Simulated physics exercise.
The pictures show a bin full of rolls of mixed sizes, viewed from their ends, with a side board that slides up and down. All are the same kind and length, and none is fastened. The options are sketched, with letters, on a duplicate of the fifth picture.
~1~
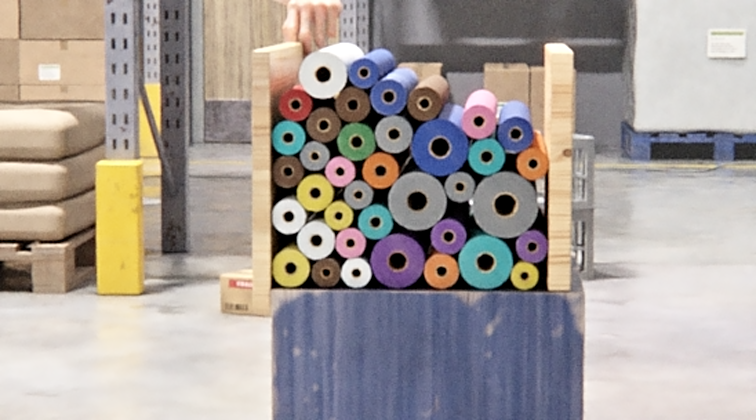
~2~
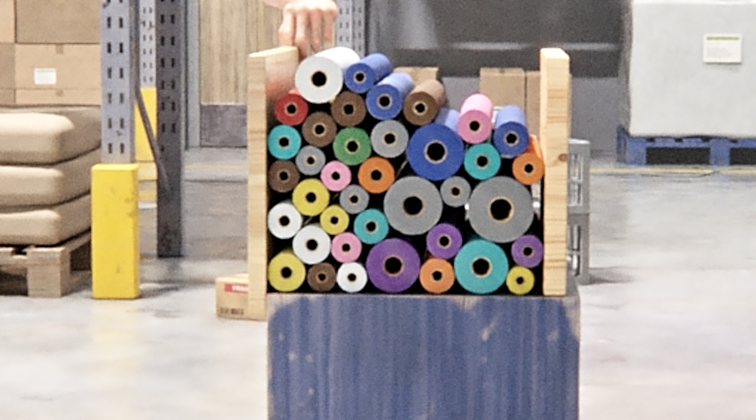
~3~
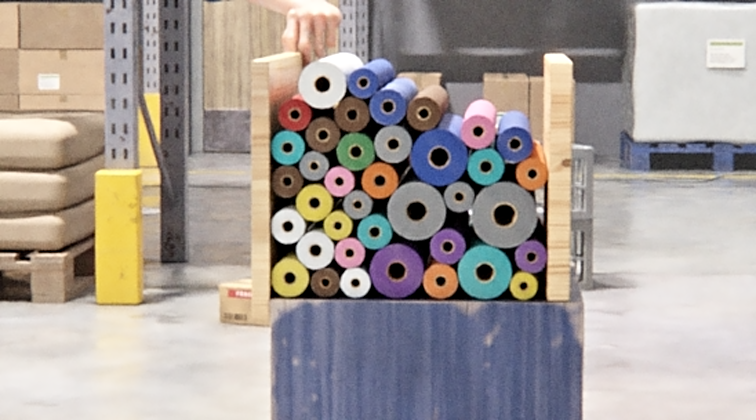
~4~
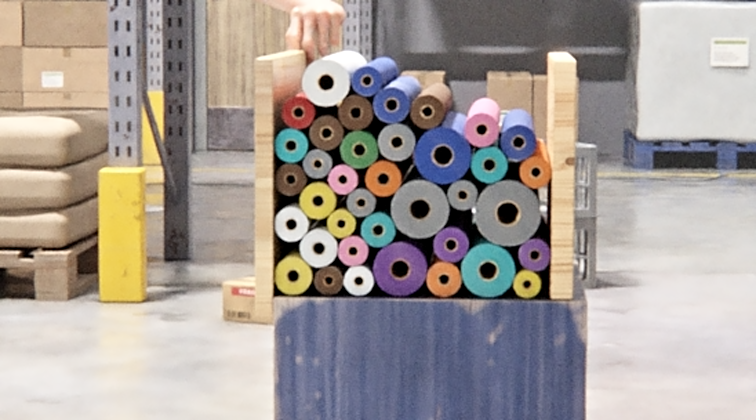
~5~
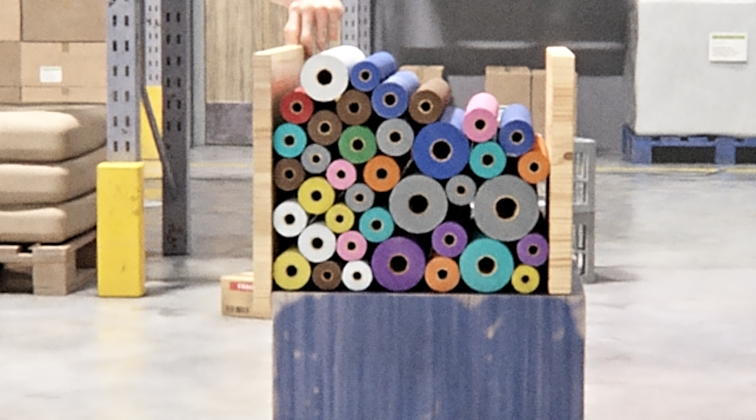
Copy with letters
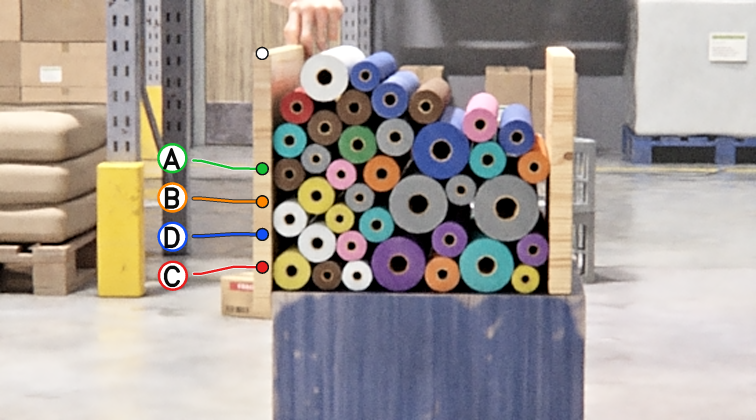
A hand rested at the top left of a wooden bin packed with colourful rolls of mixed sizes, above a blue board, and nothing really moved apart from the whole view shaking slightly.
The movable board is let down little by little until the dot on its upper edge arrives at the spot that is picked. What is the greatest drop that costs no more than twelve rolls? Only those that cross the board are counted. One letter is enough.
Slide it to D.
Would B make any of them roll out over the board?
Yes.
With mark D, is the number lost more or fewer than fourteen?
It loses fewer than fourteen.
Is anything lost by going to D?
Yes, at D.
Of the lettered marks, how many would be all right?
Three of them.
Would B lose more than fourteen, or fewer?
Fewer than fourteen.
On the marked copy, A at (262, 169); B at (262, 202); C at (262, 268); D at (262, 234); the white dot at (262, 54).
Taking D. A third of the way, top of the board (272, 132).
Two thirds of the way, top of the board (272, 220).
When it is over, top of the board (272, 233), about eight out over the board.
As for the rest, A two out over the board; B about four out over the board; C more than twelve out over the board.
